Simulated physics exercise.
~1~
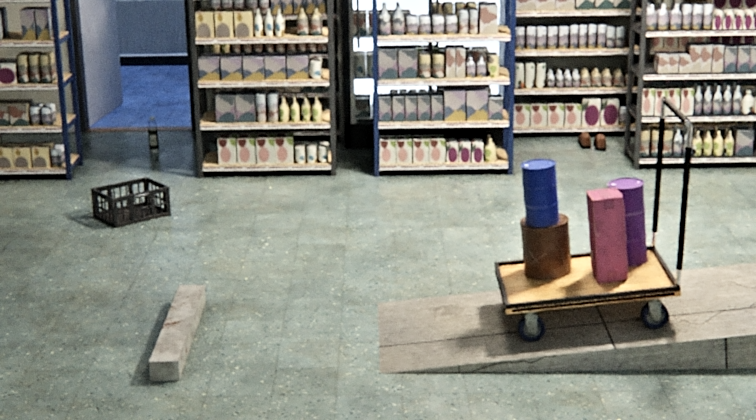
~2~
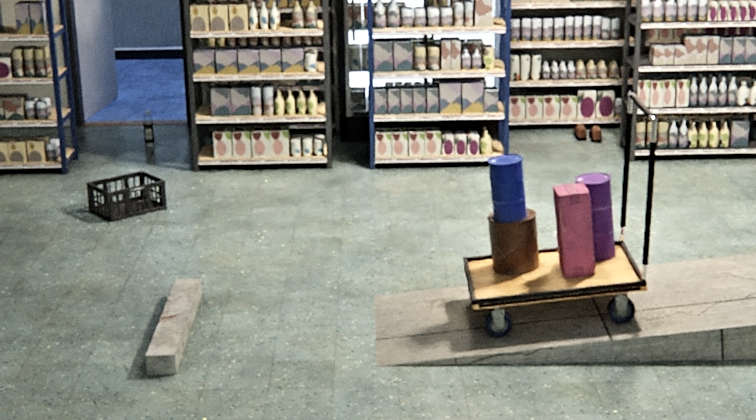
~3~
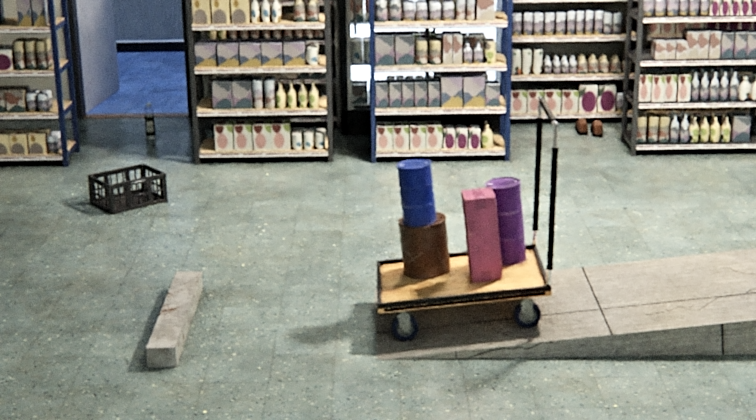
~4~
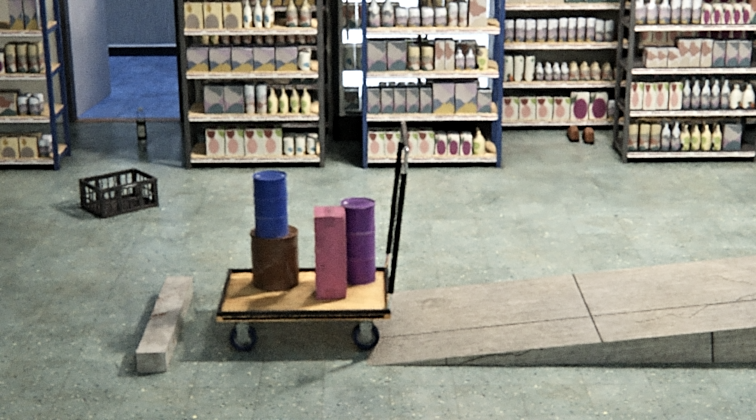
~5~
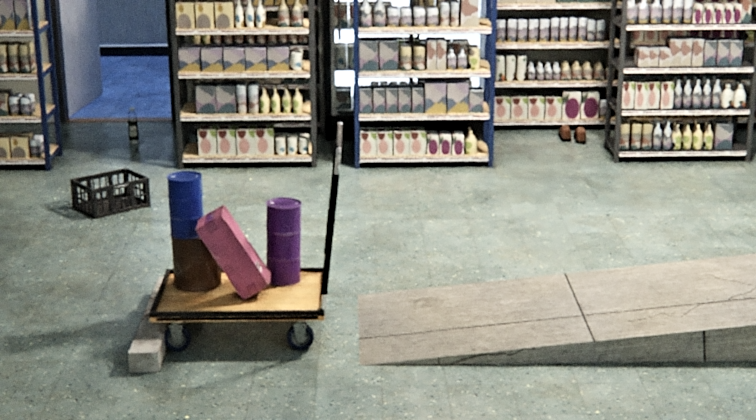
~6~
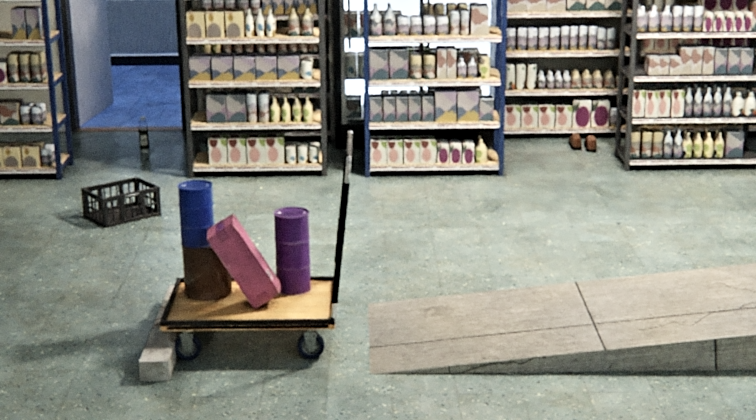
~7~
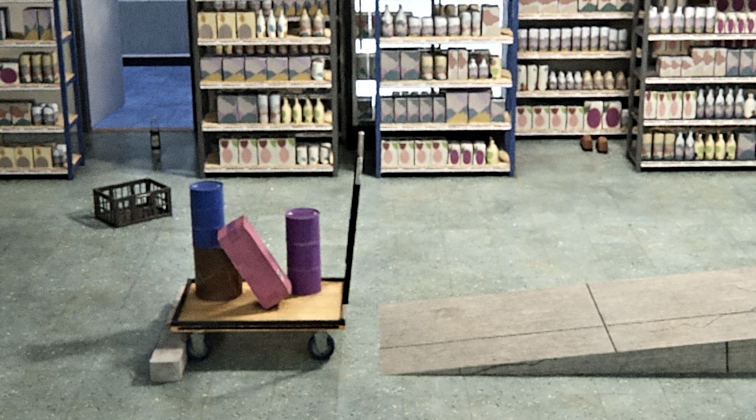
Loaded trolley rolling left down a ramp and stopping at a kerb, the pink box tipping left against the stacked drums.
